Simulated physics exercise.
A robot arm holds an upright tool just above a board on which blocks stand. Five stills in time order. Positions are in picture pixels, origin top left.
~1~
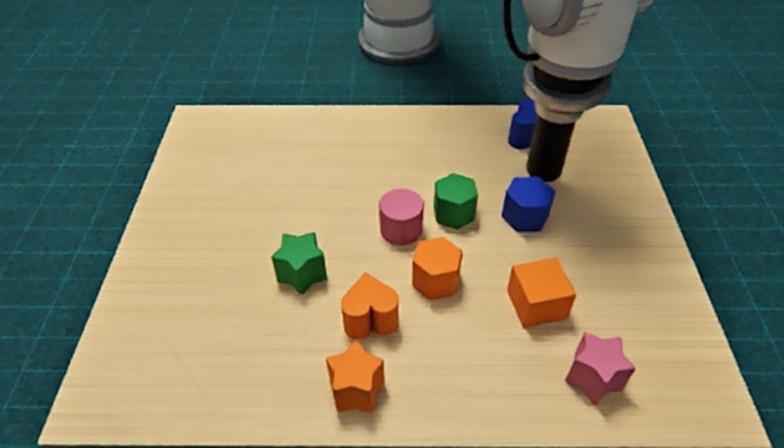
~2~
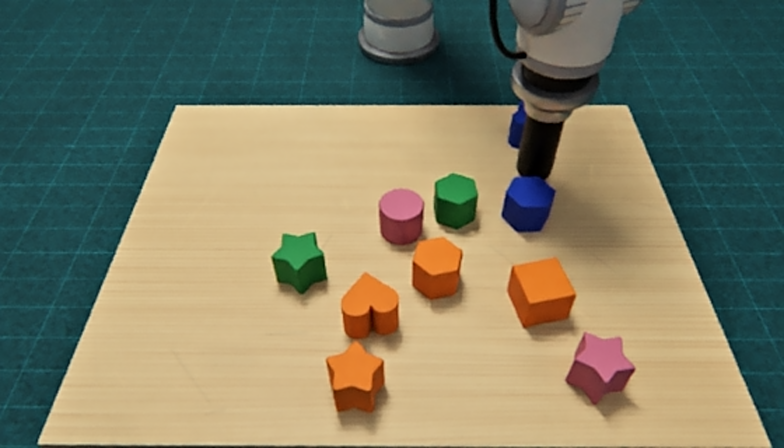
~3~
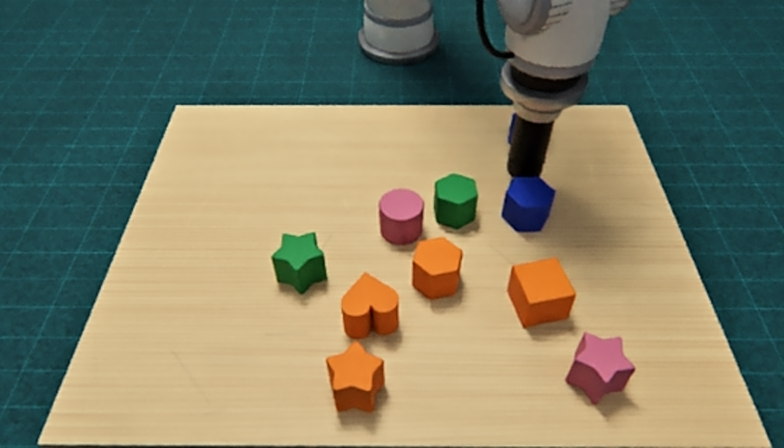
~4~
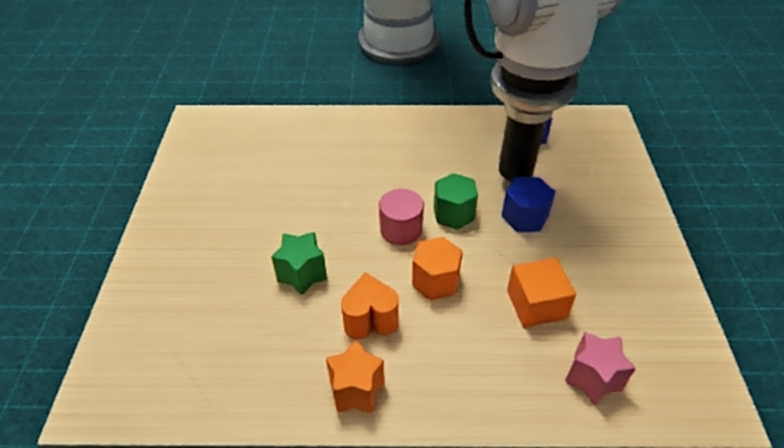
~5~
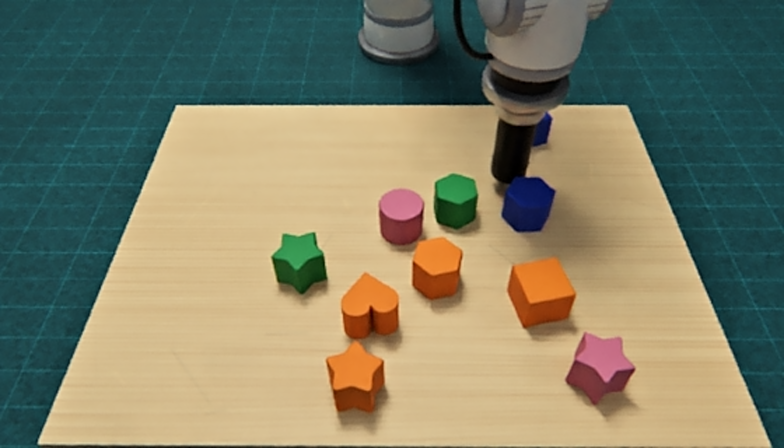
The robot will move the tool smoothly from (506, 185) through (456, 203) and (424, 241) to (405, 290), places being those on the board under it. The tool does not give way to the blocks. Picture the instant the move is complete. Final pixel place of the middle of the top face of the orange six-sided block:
The top centre is at (439, 292).
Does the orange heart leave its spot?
Yes, I think so.
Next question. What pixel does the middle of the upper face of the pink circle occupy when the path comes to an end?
Its top centre is at about (370, 217).
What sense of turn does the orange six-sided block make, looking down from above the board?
Spin direction: Counter-clockwise.
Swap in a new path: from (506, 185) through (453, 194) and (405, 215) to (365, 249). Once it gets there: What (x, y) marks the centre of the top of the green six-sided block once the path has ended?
The top centre is at (437, 210).
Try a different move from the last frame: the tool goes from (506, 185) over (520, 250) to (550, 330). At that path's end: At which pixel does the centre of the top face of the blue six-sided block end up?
My best guess is (576, 239).
On the path given first. One third of the way, tool (457, 191); pink circle (392, 207); green six-sided block (435, 202).
Two thirds of the way, tool (425, 230); pink circle (370, 217); orange six-sided block (439, 275), turned 40° anticlockwise; green six-sided block (407, 245).
At the end, tool (405, 278); orange heart (346, 324); pink circle (370, 217); orange six-sided block (439, 292), turned 90° anticlockwise; green six-sided block (379, 295), turned 15° clockwise.
